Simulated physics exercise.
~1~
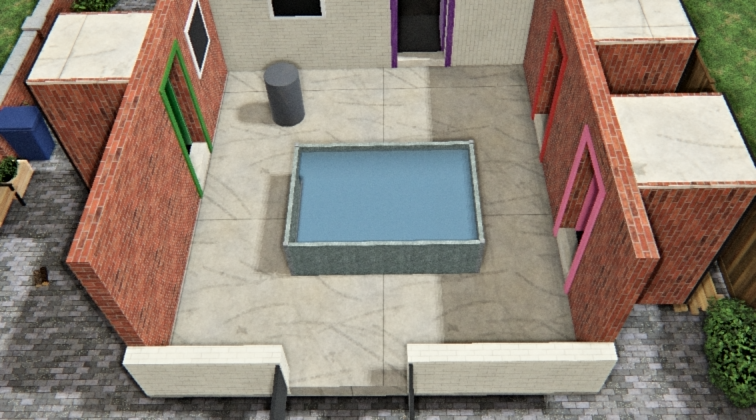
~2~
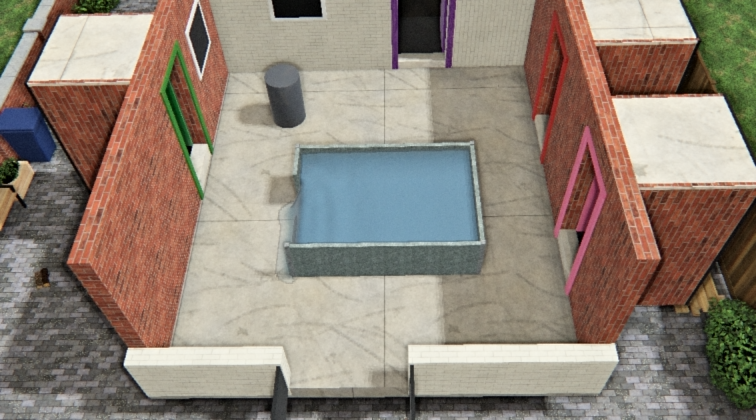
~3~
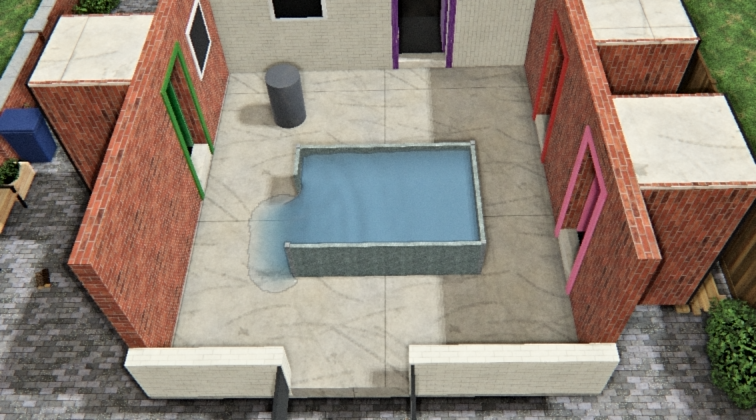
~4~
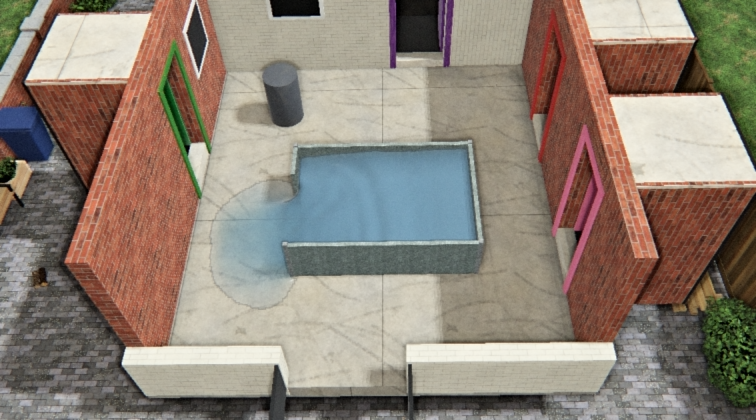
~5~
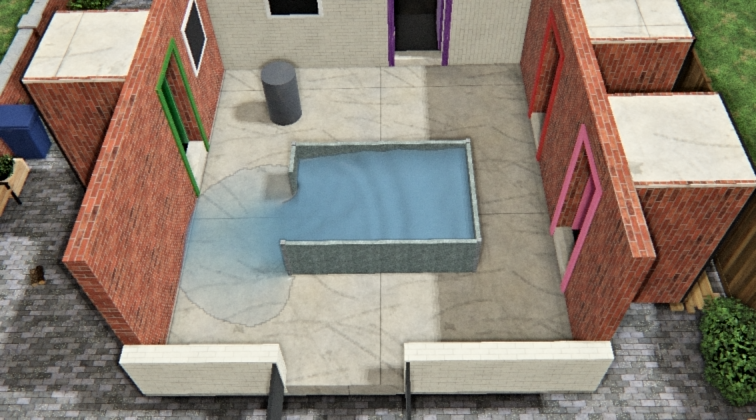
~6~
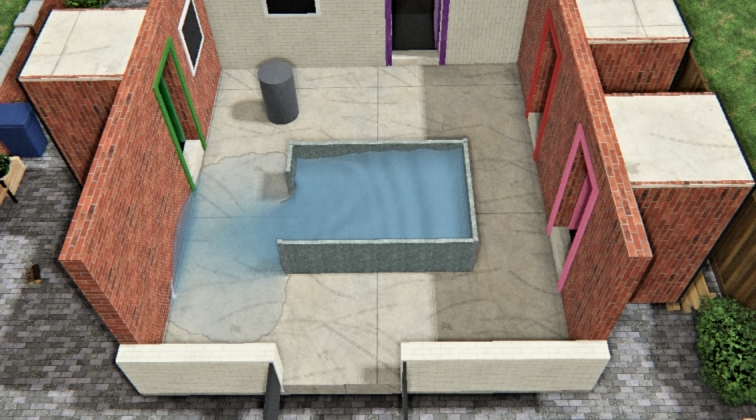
A walled yard with a pale paved floor is seen from high above, a rectangular tank of blue water at its centre. Red brick walls hold a green doorway on the left and red and pink ones on the right, with a purple doorway and grey cylinder behind. Water pours from the tank's left side and spreads leftward to the brick wall, while the view shifts very slightly.
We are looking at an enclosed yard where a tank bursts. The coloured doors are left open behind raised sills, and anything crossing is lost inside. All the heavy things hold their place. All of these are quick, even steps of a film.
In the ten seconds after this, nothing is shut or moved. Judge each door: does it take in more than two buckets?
My prediction: The green door will be at or under the cap; the purple door will be at or under the cap; the red door will be at or under the cap; the pink door will be at or under the cap.
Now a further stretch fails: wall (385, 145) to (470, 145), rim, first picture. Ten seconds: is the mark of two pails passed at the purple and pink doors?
Looks like the purple door tops the limit but the pink door doesn't reach it.
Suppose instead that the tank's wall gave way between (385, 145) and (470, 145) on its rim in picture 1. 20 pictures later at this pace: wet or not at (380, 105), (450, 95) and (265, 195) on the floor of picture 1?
Log: Point 1 inundated; point 2 inundated; point 3 unreached.
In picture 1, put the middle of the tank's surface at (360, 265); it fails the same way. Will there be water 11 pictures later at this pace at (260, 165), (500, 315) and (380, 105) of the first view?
Points in order: Inundated; not reached; not reached.
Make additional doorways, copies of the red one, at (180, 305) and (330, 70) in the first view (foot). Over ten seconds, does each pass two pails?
Door one beats the threshold, door two misses the threshold.
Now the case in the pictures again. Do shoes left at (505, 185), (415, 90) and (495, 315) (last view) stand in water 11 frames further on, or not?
In that order the points end up high and dry, high and dry and high and dry.
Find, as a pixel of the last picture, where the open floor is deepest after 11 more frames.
(158, 369).
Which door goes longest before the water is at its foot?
That would be the one in red.
A moment on, water covers 20 % of the floor; the green door wet at the sill, nothing in, the purple door not reached, the red door not reached, the pink door not reached.
Next, water covers 35 % of the floor; the green door wet at the sill, nothing in, the purple door not reached, the red door not reached, the pink door not reached.
Then, water covers 70 % of the floor; the green door wet at the sill, nothing in, the purple door wet at the sill, nothing in, the red door not reached, the pink door wet at the sill, nothing in.
Later, water covers 95 % of the floor; the green door wet at the sill, nothing in, the purple door wet at the sill, nothing in, the red door wet at the sill, nothing in, the pink door wet at the sill, nothing in.
In the end, water covers 100 % of the floor; the green door wet at the sill, nothing in, the purple door wet at the sill, nothing in, the red door wet at the sill, nothing in, the pink door wet at the sill, nothing in.
